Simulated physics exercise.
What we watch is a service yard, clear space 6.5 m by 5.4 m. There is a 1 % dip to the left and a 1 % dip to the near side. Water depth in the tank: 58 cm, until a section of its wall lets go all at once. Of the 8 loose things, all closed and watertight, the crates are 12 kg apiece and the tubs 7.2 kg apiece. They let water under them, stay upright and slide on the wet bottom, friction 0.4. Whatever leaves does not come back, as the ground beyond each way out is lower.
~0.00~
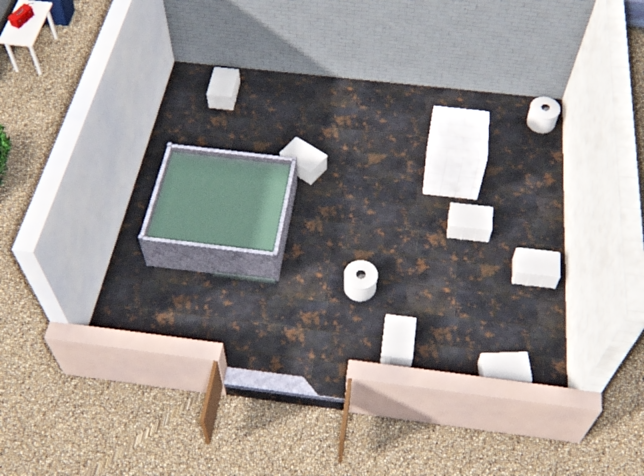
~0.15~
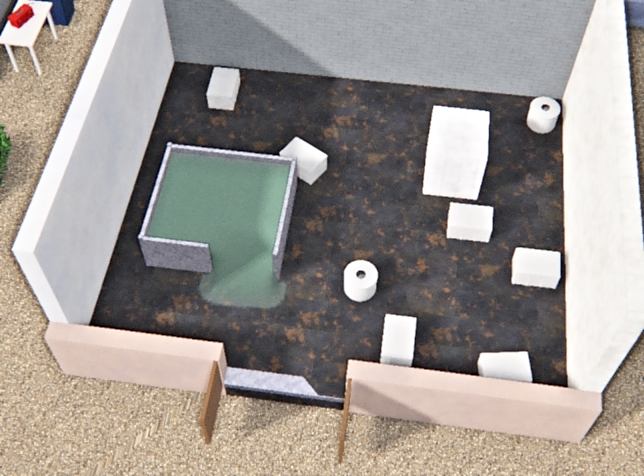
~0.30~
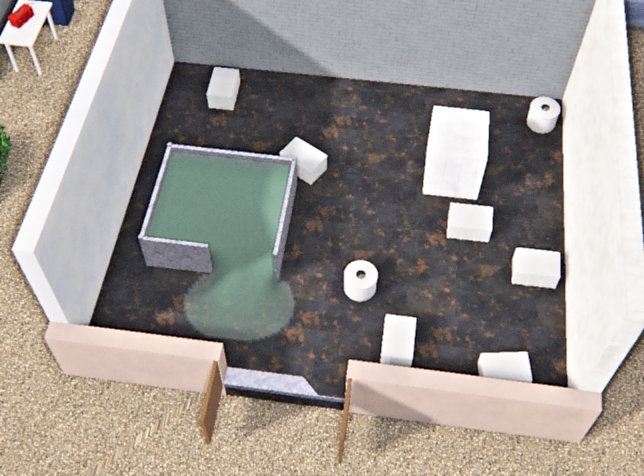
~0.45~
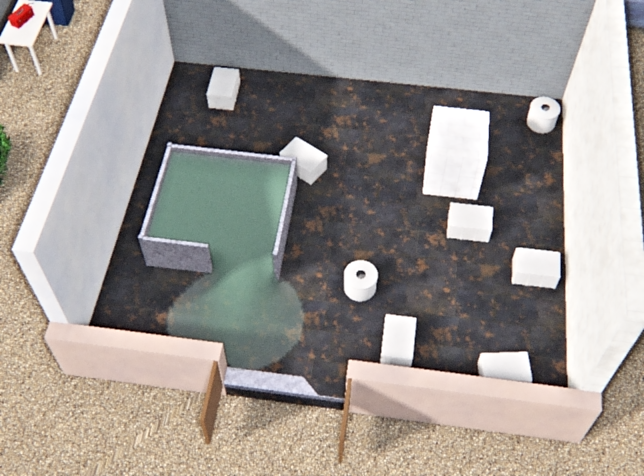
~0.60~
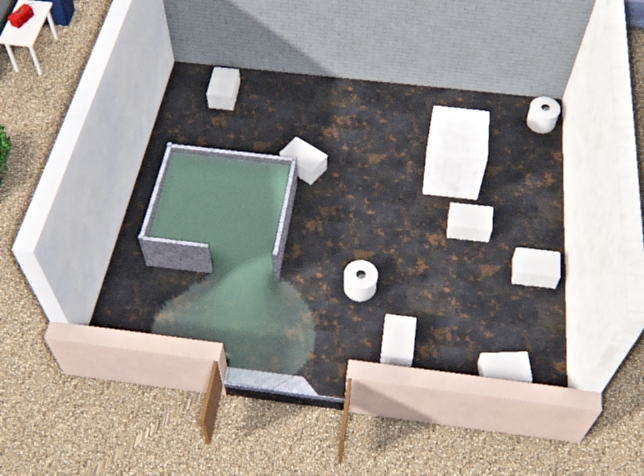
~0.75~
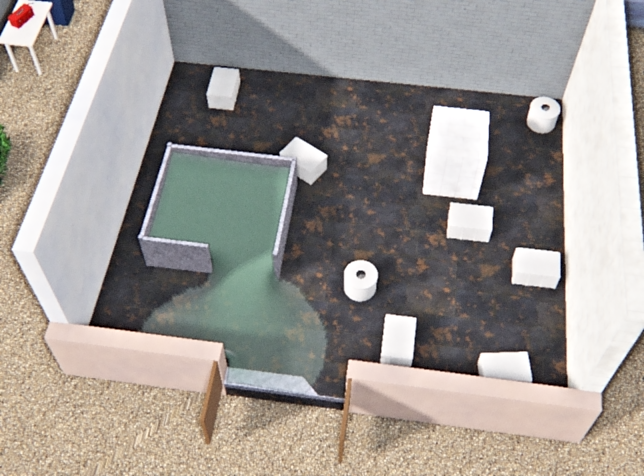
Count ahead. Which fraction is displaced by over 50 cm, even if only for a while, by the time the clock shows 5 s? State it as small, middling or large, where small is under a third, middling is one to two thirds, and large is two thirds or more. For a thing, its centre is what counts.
Small.
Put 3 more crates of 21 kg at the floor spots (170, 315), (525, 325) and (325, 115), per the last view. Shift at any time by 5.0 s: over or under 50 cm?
First stays inside, second stays inside, third stays inside.
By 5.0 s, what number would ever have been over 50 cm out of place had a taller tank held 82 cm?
Then it comes to 0.
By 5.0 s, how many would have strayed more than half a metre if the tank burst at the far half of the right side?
Then it comes to 4 of them.
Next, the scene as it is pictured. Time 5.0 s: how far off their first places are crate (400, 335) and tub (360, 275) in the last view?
Shifts in order: 0 cm; 0 cm.
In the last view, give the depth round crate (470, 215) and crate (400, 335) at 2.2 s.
Depth approx. 0 cm / 3 cm.
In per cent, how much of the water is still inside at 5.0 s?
60 %.
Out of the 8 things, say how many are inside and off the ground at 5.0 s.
0 of them.
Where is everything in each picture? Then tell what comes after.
In the first frame, a crate at (507, 367) rests on the ground; a crate at (304, 154), on the bottom; 3.0 m2 under water; 0 of 8 have shifted.
In the second frame, a crate at (507, 367) rests on the ground; a crate at (304, 154), on the bottom; 3.4 m2 under water; 0 of 8 have shifted.
In the third frame, a crate at (507, 367), on the bottom; a crate at (304, 154) rests on the ground; water covers 4.2 m2; 0 of 8 have shifted.
In the fourth frame, a crate at (507, 367), on the bottom; a crate at (304, 154) rests on the ground; water covers 5.1 m2; 0 of 8 have shifted.
In the fifth frame, a crate at (507, 367), on the bottom; a crate at (304, 154), on the bottom; water covers 5.7 m2; 0 of 8 have shifted.
In the sixth frame, a crate at (507, 367), on the bottom; a crate at (304, 154) rests on the ground; water covers 6.0 m2; 0 of 8 have shifted.
After 1.1 s 0 of 8 are over 50 cm from their spots; 0 afloat.
After 2.2 s 0 of 8 are over 50 cm from their spots; 0 afloat.
After 3.5 s 0 of 8 are over 50 cm from their spots; 0 afloat.
After 5.0 s 0 of 8 are over 50 cm from their spots, and 0 have been at some point; 0 afloat.
